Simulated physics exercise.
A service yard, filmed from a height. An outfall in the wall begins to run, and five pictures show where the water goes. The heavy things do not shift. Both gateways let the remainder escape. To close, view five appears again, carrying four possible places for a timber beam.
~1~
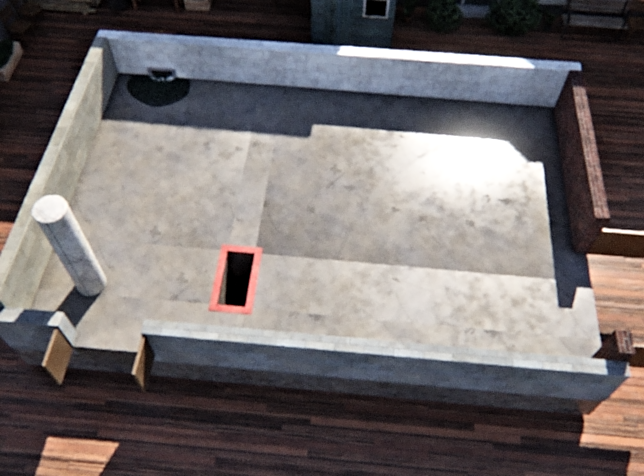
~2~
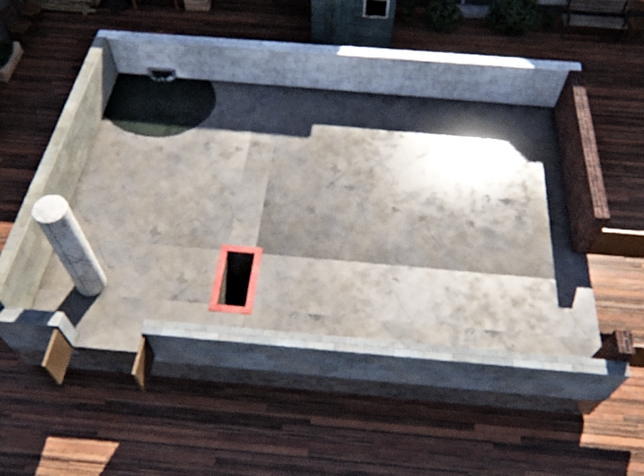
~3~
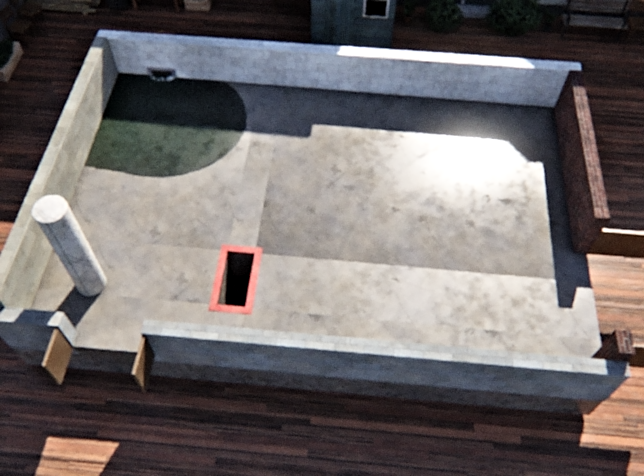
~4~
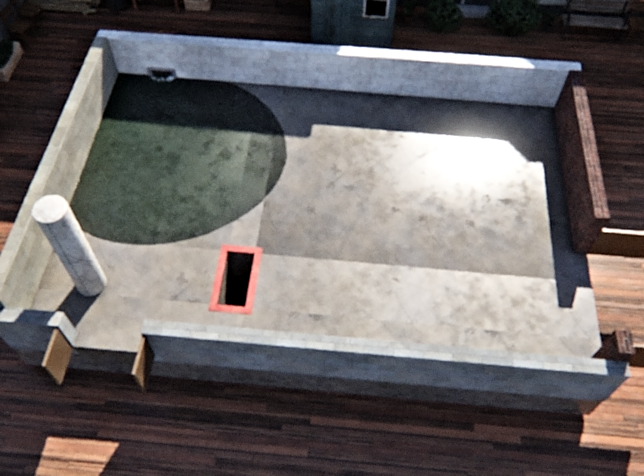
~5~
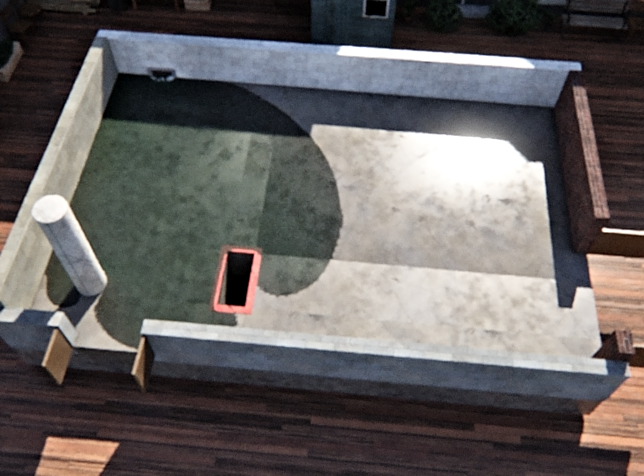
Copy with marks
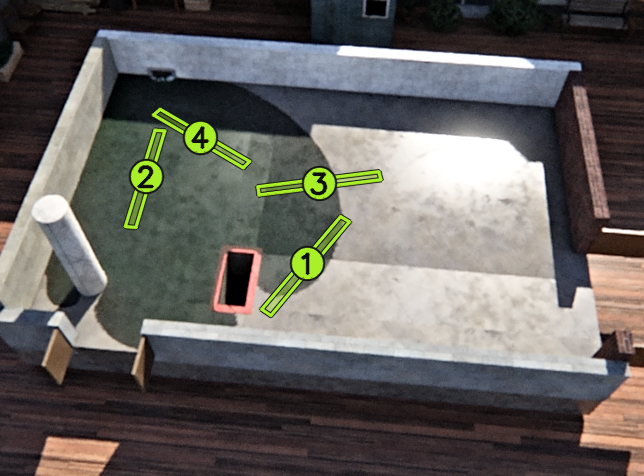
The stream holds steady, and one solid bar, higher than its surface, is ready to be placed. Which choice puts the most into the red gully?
Choose 1.
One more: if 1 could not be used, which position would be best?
Position 3.
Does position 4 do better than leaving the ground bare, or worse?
Position 4 is worse.
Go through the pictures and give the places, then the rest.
Outfall at (162, 73); red gully at (236, 278); open gate at (582, 303); open gate at (116, 337); water covers 2 % of the ground and shows as far out as (130, 90); red gully still dry.
Water covers 6 % of the ground and shows as far out as (130, 131); red gully still dry.
Water covers 12 % of the ground and shows as far out as (185, 170); red gully still dry.
Water covers 23 % of the ground and shows as far out as (120, 241); red gully still dry.
Water covers 39 % of the ground and shows as far out as (301, 277); red gully taking water.
On the marked copy, 1 from (266, 312) to (344, 219); 2 from (130, 227) to (159, 130); 3 from (258, 190) to (379, 175); 4 from (156, 112) to (246, 164).
With 1, about 48 % of the stream runs into the red gully, about 51 % out by the gates.
With 2, about 19 % of the stream runs into the red gully, about 79 % out by the gates.
With 3, about 32 % of the stream runs into the red gully, about 66 % out by the gates.
With 4, about 18 % of the stream runs into the red gully, about 81 % out by the gates.
